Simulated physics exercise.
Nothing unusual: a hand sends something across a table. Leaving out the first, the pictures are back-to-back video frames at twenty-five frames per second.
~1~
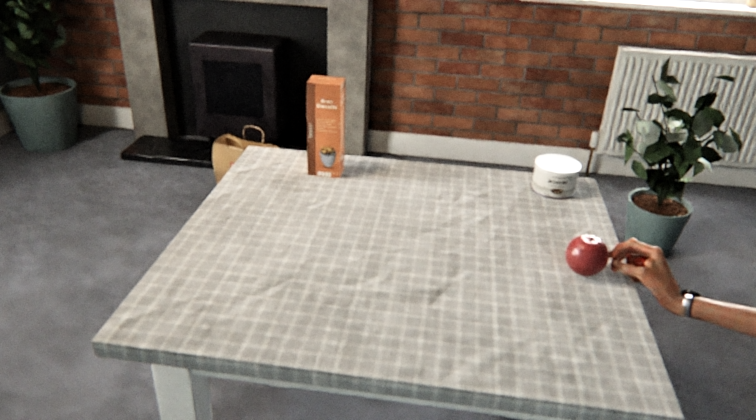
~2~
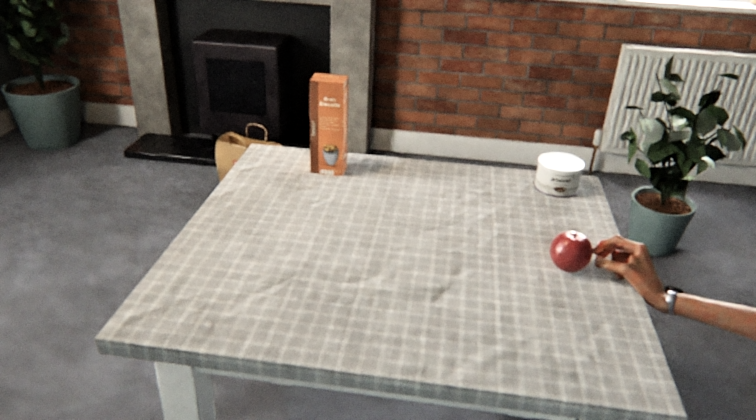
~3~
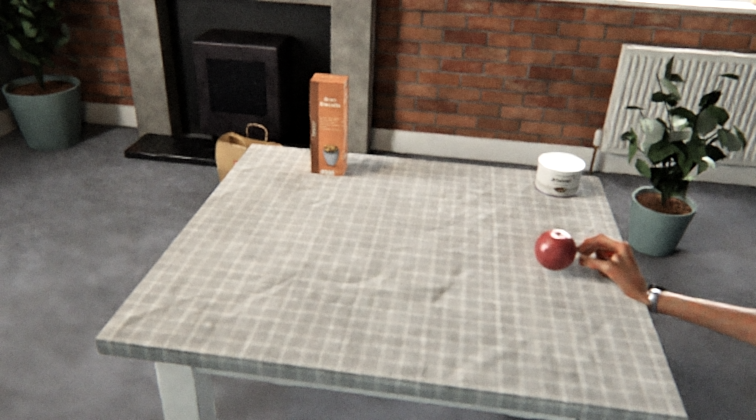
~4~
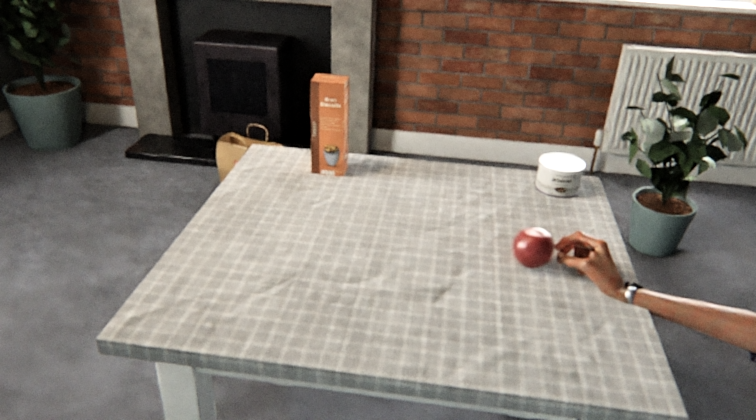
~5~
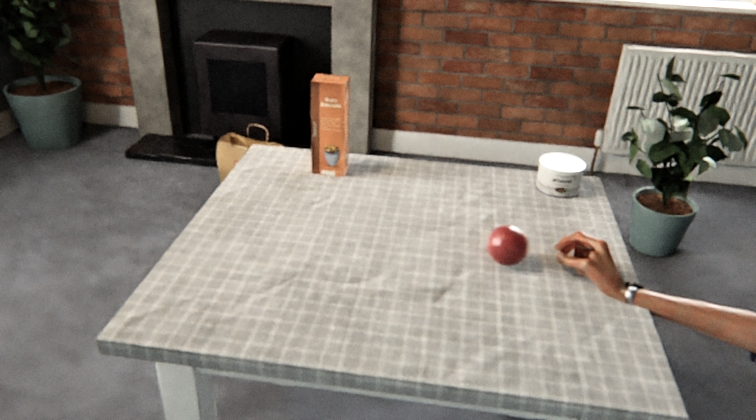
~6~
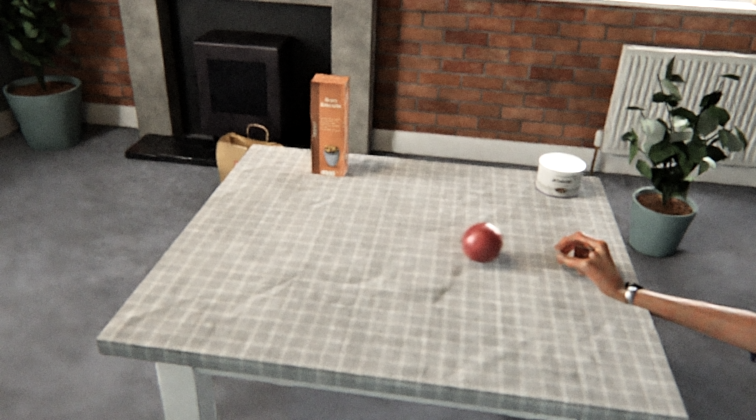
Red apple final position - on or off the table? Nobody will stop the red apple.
It leaves the tabletop.
Then, 0.30 s after the last picture, red apple rolled well along near (307, 223).
Then, 0.60 s after the last picture, red apple now off the table.
Then, 0.90 s after the last picture, things are still on the move.
By the end, off the table, red apple.
